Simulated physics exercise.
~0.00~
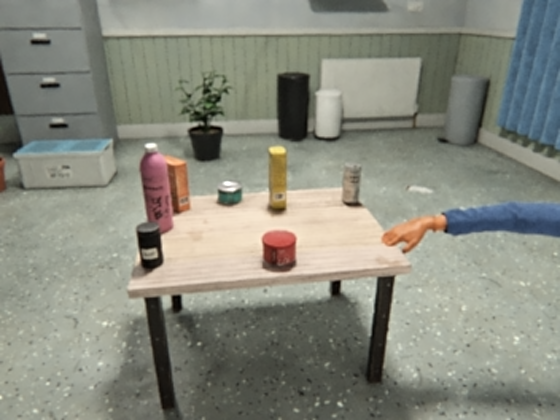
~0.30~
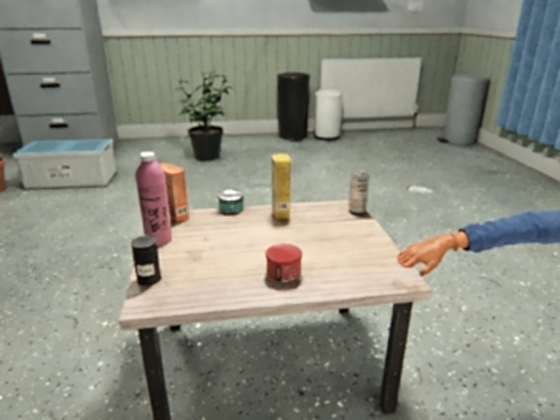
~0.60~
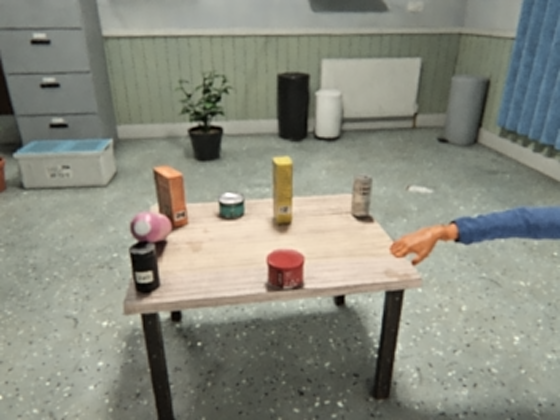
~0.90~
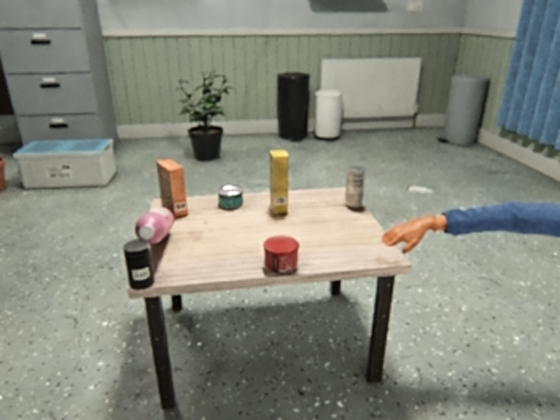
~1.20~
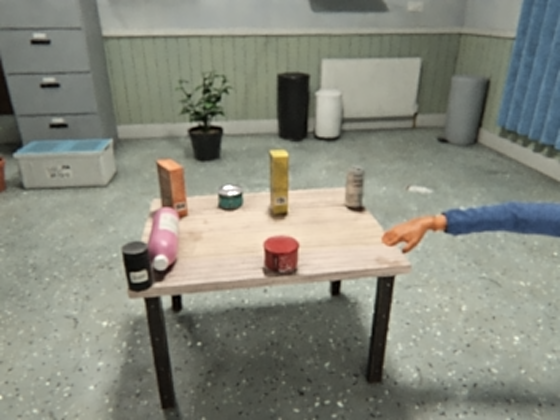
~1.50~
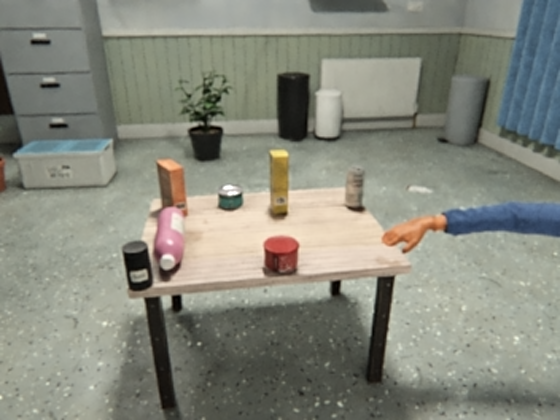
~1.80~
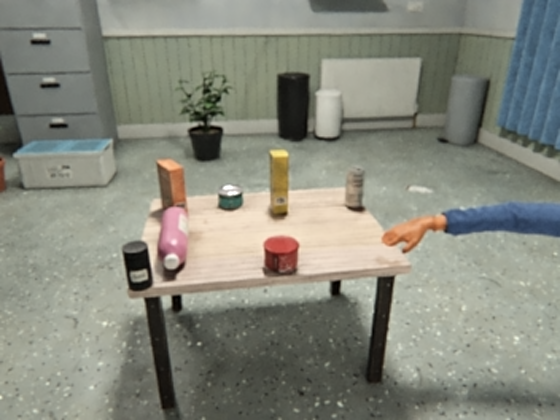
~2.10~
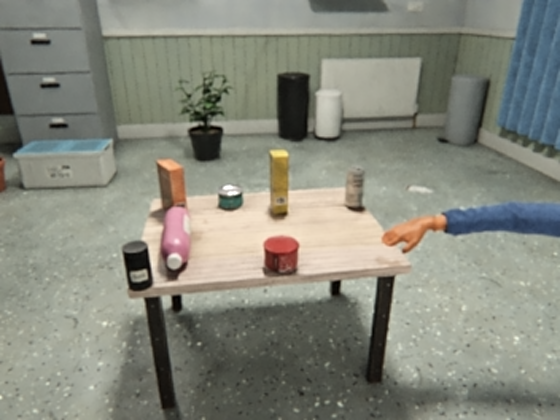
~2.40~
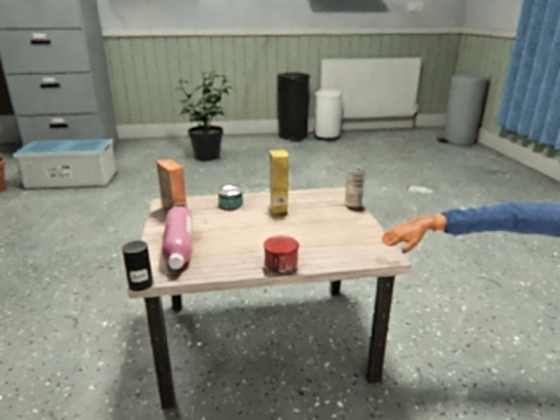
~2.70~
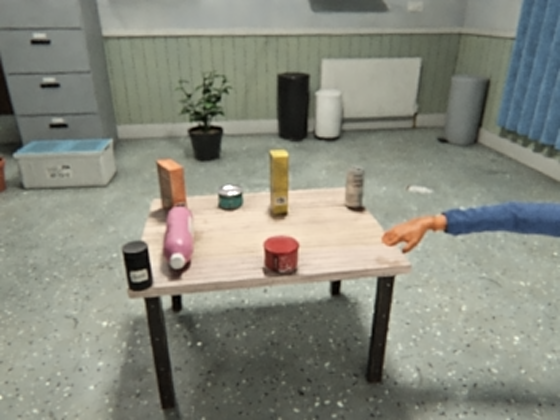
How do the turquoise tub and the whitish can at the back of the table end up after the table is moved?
Both the turquoise tub and the whitish can stay standing upright at the back of the table.
